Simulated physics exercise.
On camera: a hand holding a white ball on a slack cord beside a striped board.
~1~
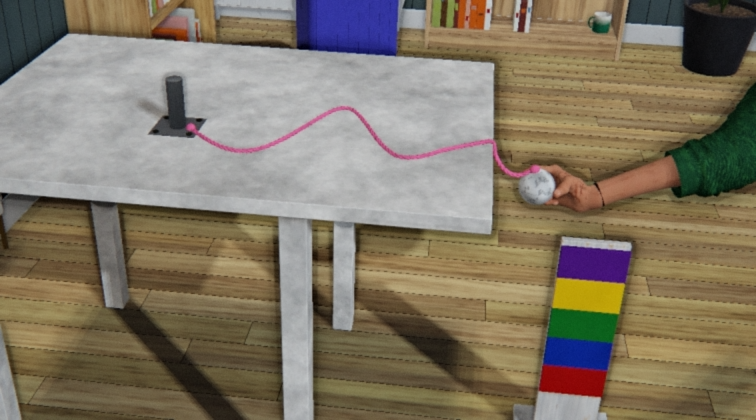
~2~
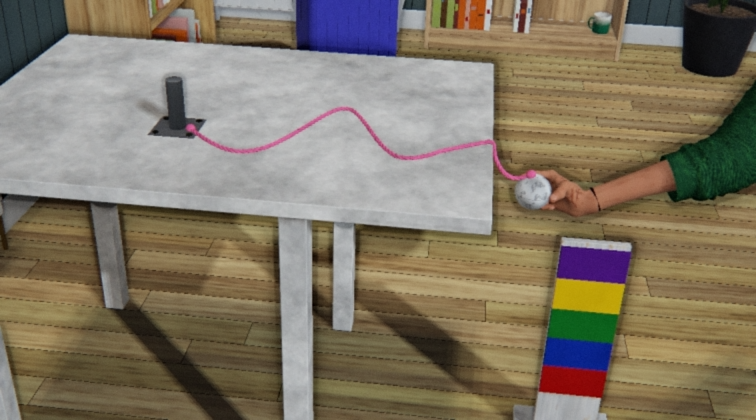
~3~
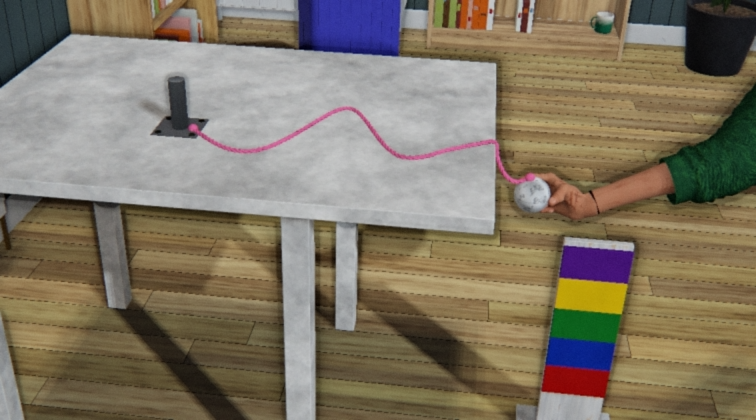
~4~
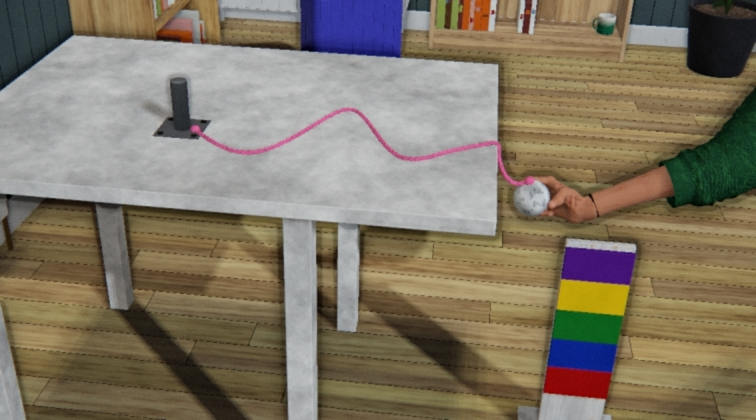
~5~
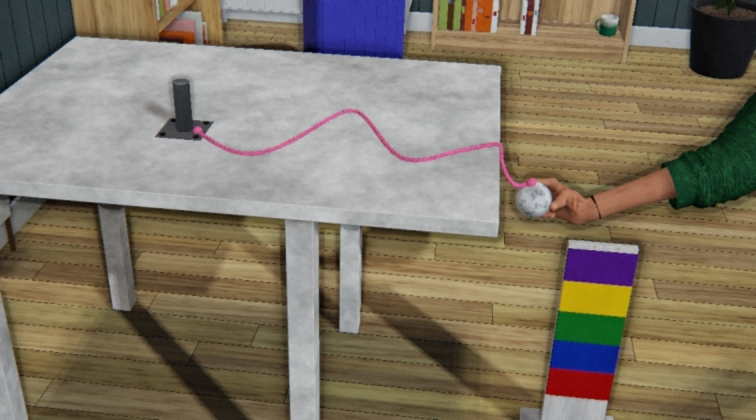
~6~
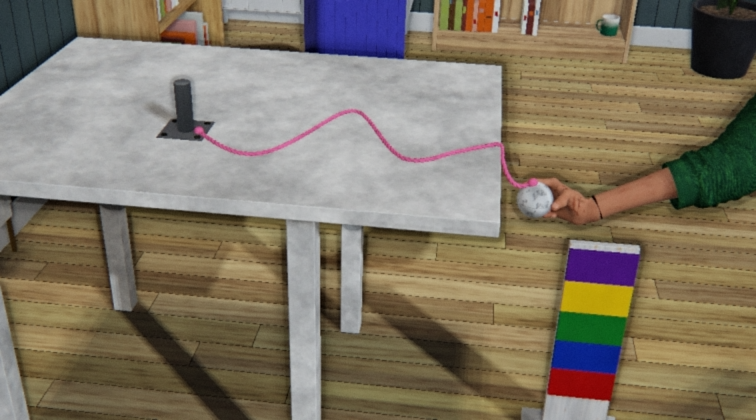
A hand in a green sleeve reaches in from the right, seen from slightly above, in a wooden-floored room with shelves and a potted plant behind. It holds a white ball just past a pale grey table's edge, a slack pink cord curving back to a dark post, above a board striped purple, yellow, green, blue and red. The hand and ball dip very slightly, while the view drifts faintly.
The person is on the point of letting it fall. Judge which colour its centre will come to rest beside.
Its centre comes to rest beside blue.
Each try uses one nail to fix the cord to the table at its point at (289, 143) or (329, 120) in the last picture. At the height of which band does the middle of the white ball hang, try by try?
Results, in sequence: Green / yellow.
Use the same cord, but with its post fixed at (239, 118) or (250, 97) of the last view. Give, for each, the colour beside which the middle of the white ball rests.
Red; red.
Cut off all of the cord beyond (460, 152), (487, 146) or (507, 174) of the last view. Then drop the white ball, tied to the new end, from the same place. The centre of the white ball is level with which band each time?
Lab note - try 1: Purple; try 2: Yellow; try 3: Green.
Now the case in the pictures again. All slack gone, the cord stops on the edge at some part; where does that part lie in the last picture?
Check around (382, 139) - that's where it is.
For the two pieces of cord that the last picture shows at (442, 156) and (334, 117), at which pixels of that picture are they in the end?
First one close to (494, 227), second close to (401, 139).
Soon after, ball near (460, 340); level with blue.
Then, ball near (497, 346); level with blue.
At rest, ball near (477, 345); level with blue. Its centre hangs level with the blue band.
